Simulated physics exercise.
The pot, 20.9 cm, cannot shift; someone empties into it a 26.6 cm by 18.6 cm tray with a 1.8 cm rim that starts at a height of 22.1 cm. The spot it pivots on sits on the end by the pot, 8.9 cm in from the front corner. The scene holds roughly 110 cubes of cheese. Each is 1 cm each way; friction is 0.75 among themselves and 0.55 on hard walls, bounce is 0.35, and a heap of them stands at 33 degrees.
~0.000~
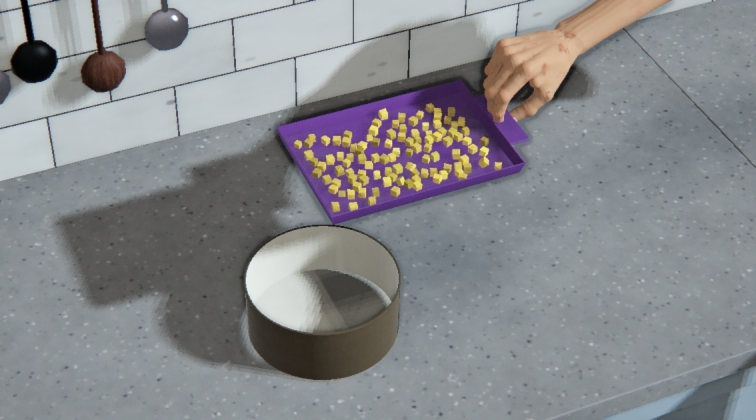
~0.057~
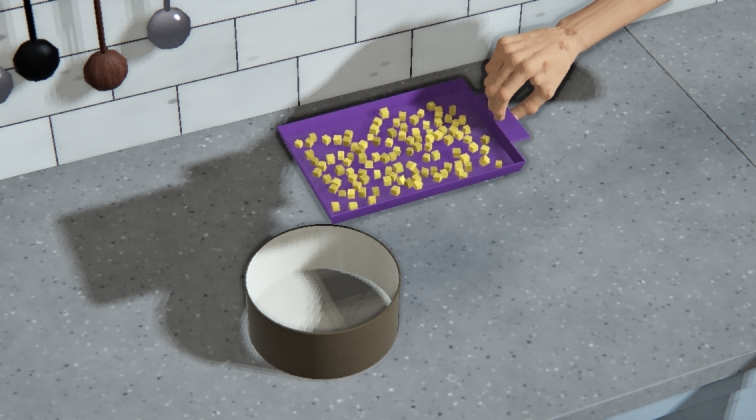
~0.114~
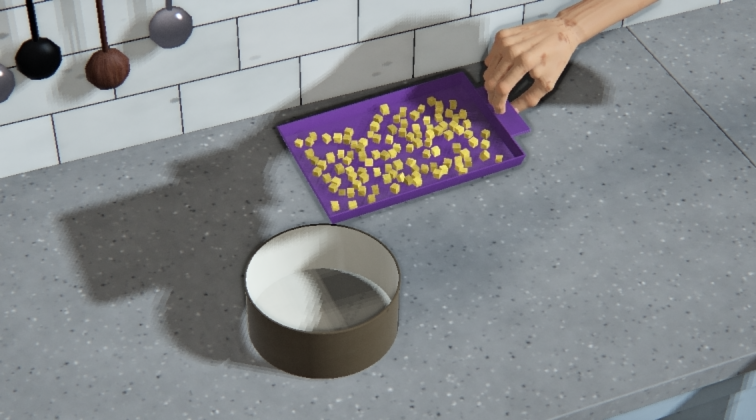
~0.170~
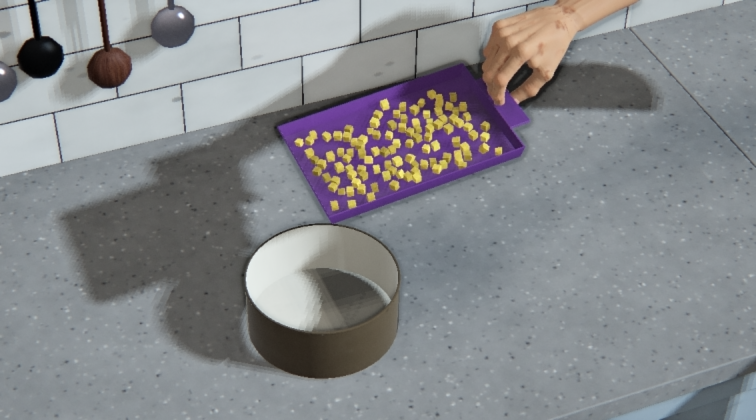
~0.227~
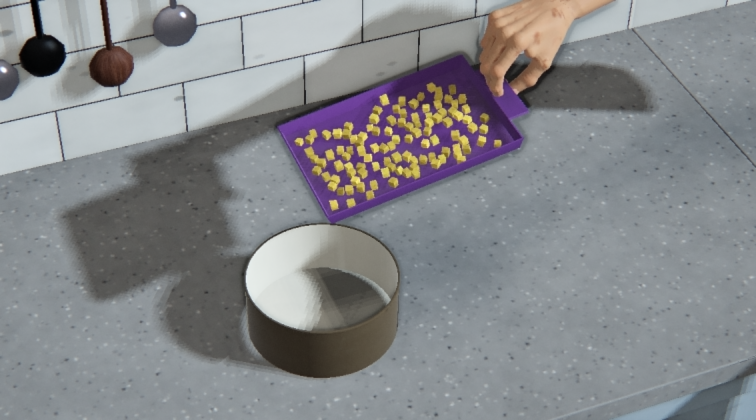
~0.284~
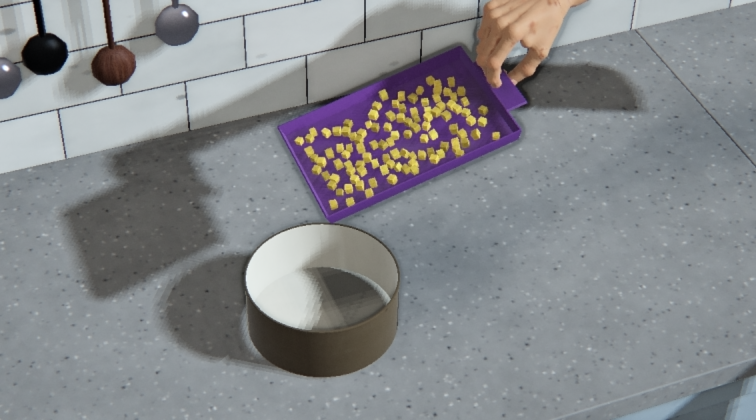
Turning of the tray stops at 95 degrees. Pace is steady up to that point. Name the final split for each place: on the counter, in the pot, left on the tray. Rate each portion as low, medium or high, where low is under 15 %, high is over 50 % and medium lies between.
Counter medium, pot high, tray low.
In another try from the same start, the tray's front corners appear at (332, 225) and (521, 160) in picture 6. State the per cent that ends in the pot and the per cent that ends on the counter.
Split: Pot = 80, counter = 20.
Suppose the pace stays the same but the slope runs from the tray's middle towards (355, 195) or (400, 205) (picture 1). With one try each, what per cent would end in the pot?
95 and 75 %.
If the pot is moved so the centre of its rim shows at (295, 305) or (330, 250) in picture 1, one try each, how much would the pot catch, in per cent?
About 55 and 40 per cent.
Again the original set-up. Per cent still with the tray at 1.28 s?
Something like 60 percent, roughly.
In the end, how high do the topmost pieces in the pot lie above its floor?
Close to 2.0 cm up.
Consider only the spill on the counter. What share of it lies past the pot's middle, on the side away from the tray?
About 90 percent of the spill.
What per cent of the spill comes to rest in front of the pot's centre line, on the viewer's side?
Share: Roughly 10 %.
Then, at 0.88 s, tilt 52 degrees; the tray holds 100 %, the pot 0 %.
After 1.28 s, tilt 77 degrees; the tray holds 60 %, the pot 15 %.
Then, at 1.77 s, tilt 95 degrees; the tray holds 15 %, the pot 30 %.
In the end, at 3.0 s, counter 40 %, pot 60 %, tray 0 %.
